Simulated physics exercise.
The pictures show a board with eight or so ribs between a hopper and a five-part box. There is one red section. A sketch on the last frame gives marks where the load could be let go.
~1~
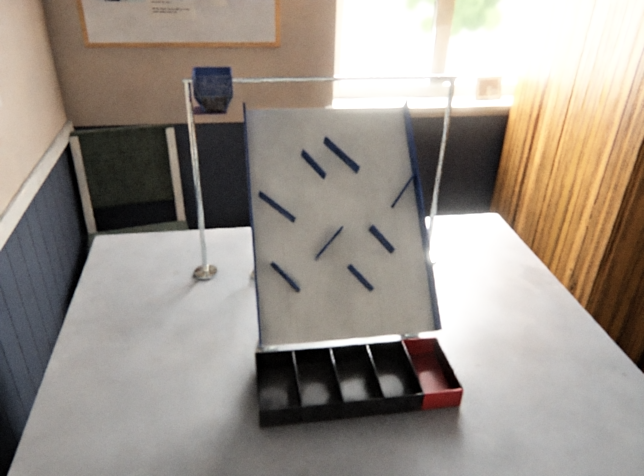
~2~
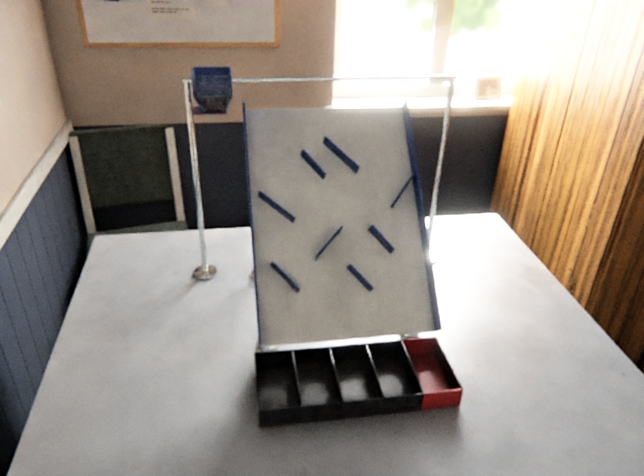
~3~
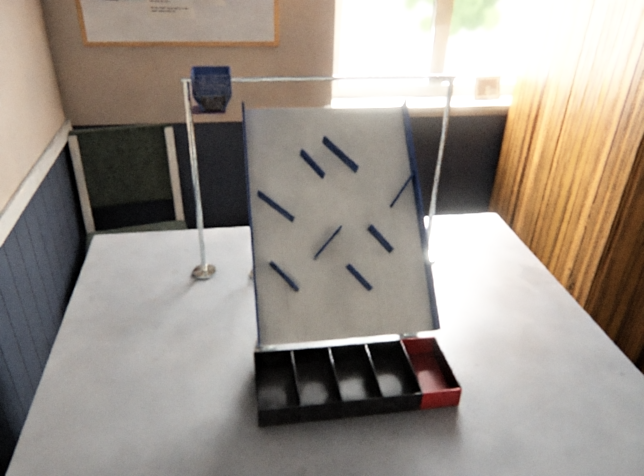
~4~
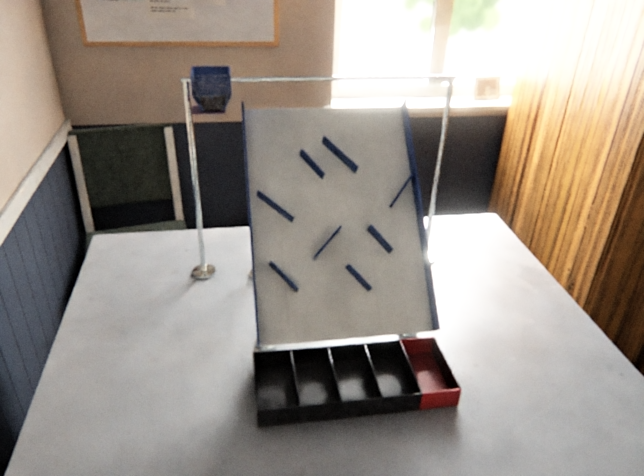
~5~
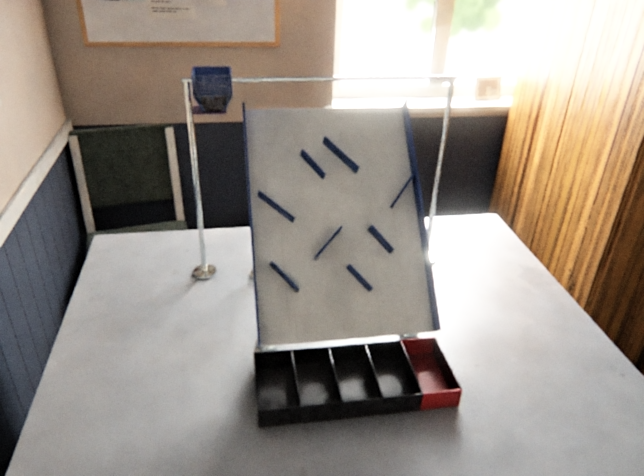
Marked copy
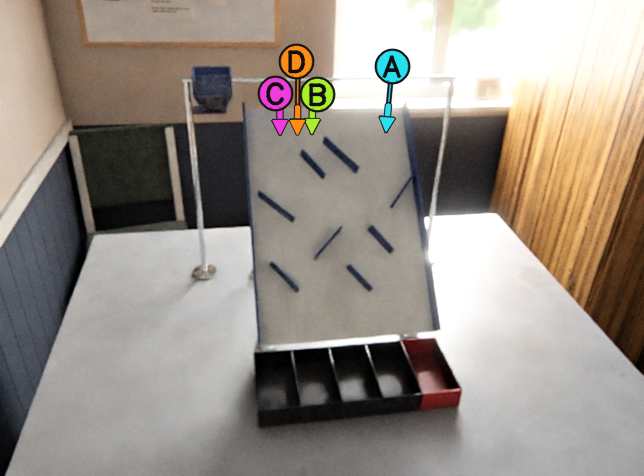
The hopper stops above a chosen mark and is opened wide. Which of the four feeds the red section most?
Take A.
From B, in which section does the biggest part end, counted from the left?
The fifth.
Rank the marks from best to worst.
Best to worst: A, B, D, C.
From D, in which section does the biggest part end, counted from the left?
It is the second one.
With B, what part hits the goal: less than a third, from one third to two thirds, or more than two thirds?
From one third to two thirds.
On the marked copy, mark A meets the board at (386, 126); mark B meets the board at (311, 128); mark C meets the board at (280, 129); mark D meets the board at (297, 129).
Choosing A, most in the red section, a small part in other sections, a small part outside the box.
Choosing B, about half in the red section, about a third in other sections, about a quarter outside the box.
Choosing C, a small part in the red section, nearly all in other sections.
Choosing D, a small part in the red section, about two thirds in other sections, about a quarter outside the box.
